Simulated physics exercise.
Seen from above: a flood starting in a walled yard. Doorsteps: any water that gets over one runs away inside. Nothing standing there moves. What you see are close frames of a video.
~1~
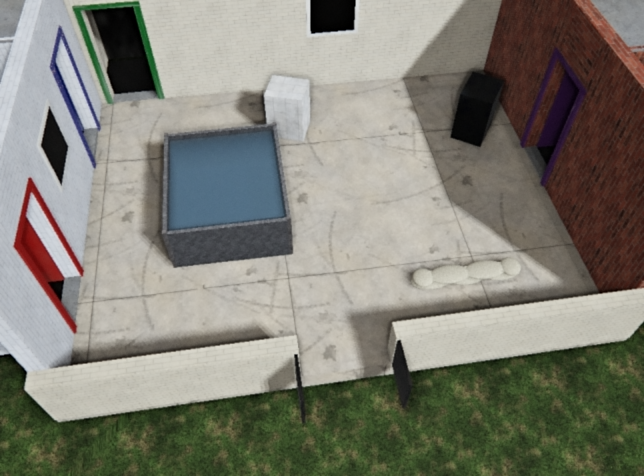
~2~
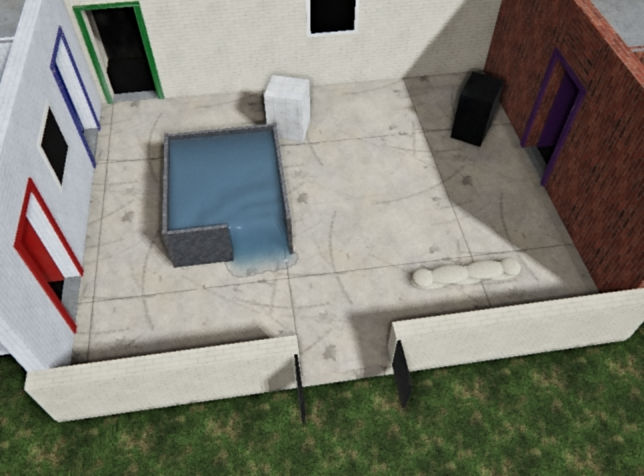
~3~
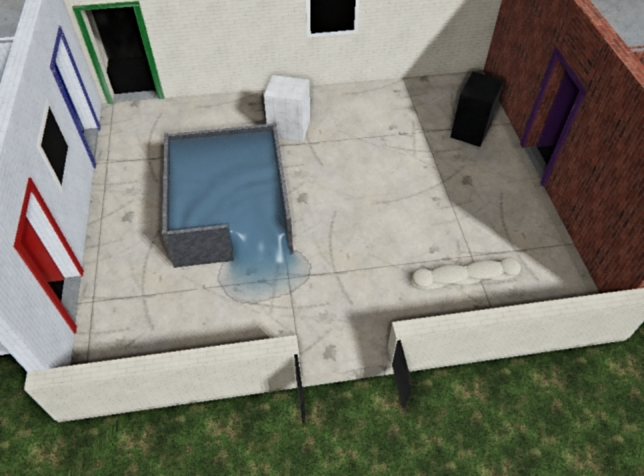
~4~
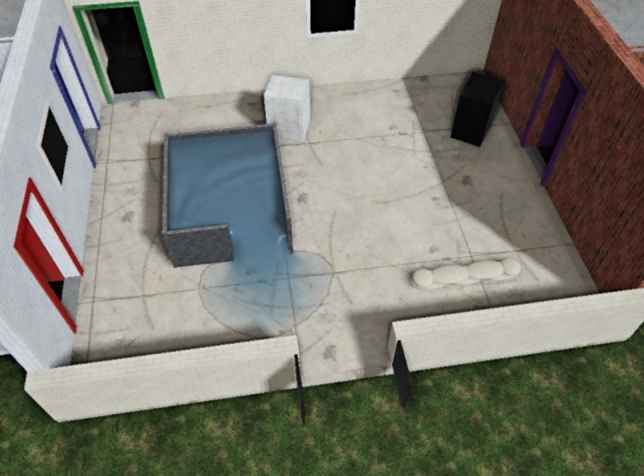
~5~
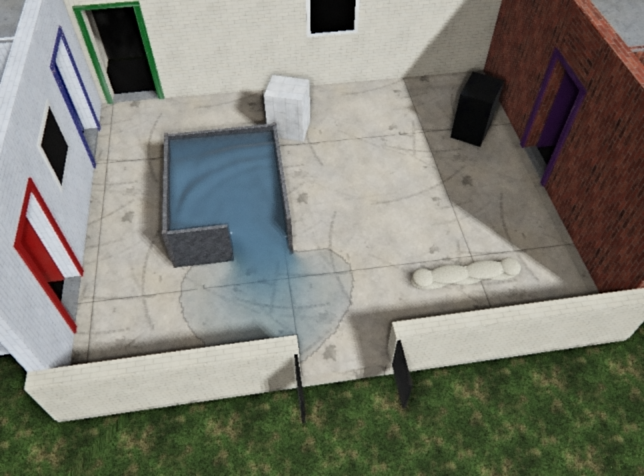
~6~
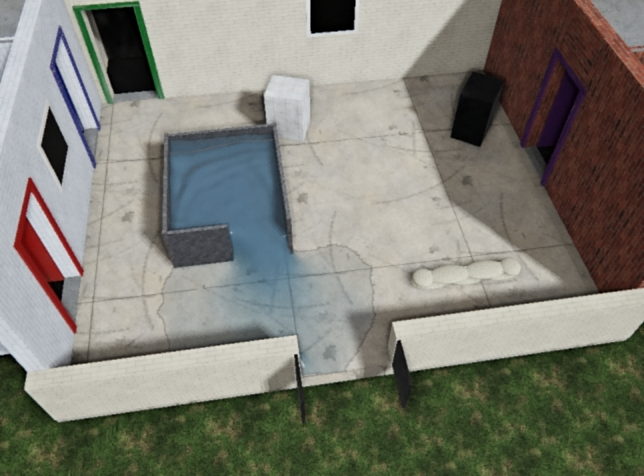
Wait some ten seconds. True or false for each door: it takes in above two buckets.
The blue door, false; the green door, true; the red door, true; the purple door, false.
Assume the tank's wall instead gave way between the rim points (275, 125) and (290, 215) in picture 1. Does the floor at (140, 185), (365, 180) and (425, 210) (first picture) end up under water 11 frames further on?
Sequence: Spared / wetted / wetted.
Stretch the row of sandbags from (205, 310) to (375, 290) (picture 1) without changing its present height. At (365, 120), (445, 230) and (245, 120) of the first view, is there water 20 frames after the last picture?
First spot spared, second inundated, third spared.
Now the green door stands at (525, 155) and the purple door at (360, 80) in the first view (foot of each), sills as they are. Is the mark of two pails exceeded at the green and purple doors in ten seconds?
Going through them, I find the green door escapes flooding and the purple door escapes flooding.
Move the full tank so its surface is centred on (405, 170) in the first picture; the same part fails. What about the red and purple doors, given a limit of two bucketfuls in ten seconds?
At the red door it surpasses the limit, at the purple door it surpasses the limit.
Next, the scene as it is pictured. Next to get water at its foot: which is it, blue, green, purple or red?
That's the door marked red.
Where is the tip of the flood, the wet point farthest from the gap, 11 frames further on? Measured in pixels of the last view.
Close to (575, 323).
A moment on, water covers 15 % of the floor; the blue door not reached, the green door not reached, the red door not reached, the purple door not reached.
Next, water covers 20 % of the floor; the blue door not reached, the green door not reached, the red door wet at the sill, nothing in, the purple door not reached.
Then, water covers 30 % of the floor; the blue door not reached, the green door not reached, the red door over two buckets in, the purple door not reached.
Later, water covers 50 % of the floor; the blue door wet at the sill, nothing in, the green door under two buckets in, the red door over two buckets in, the purple door wet at the sill, nothing in.
In the end, water covers 75 % of the floor; the blue door wet at the sill, nothing in, the green door over two buckets in, the red door over two buckets in, the purple door under two buckets in.
